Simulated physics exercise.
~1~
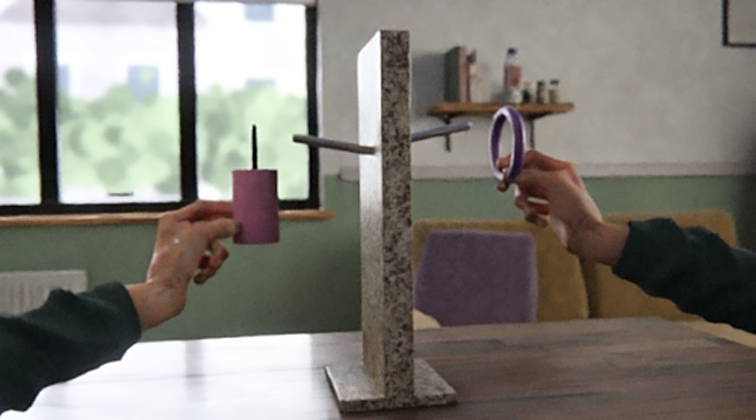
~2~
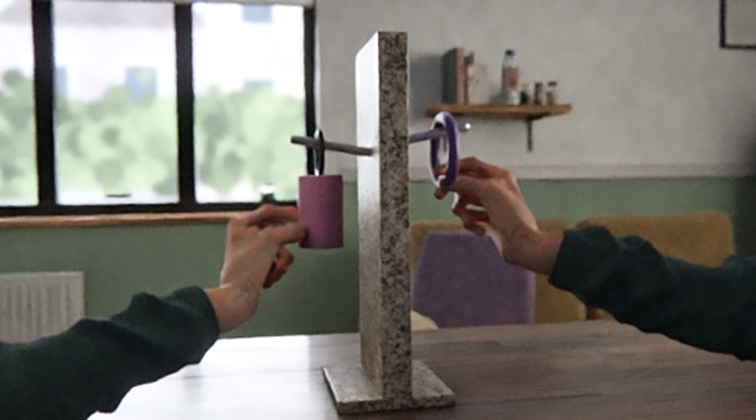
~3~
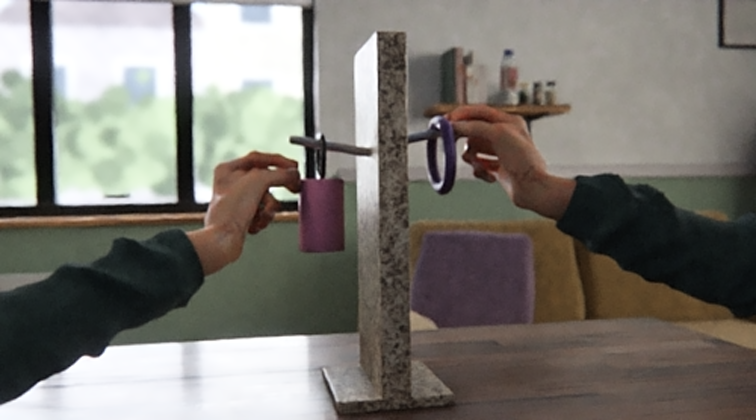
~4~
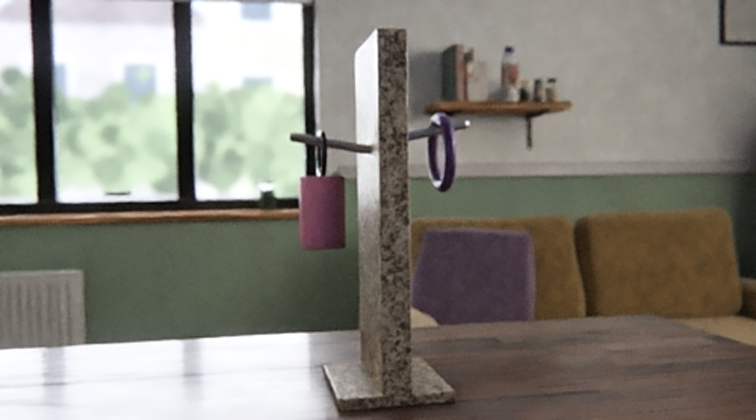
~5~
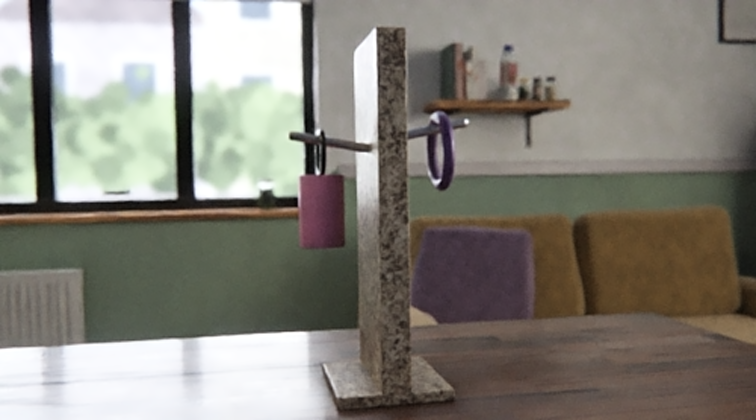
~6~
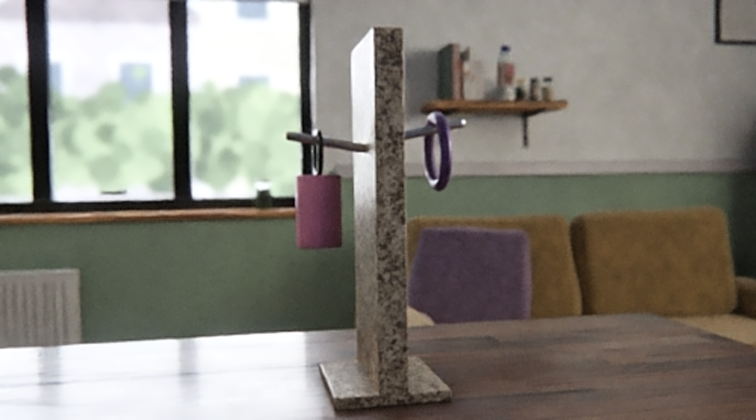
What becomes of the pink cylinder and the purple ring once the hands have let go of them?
Both stay hooked on the stand, with the pink cylinder hanging from the left peg and the purple ring from the right peg.
A pink cylinder with a dark loop on top, held by a hand from the left, and a purple ring of tape, held by a hand from the right, are brought toward a speckled stone stand on a wooden table. The cylinder moves right and the ring moves left until each is at the peg on its side. The hands let go and draw back out of view. The view sways slightly while both things hang almost still. At the end, the pink cylinder remains hooked on the left peg and the purple ring on the right one.
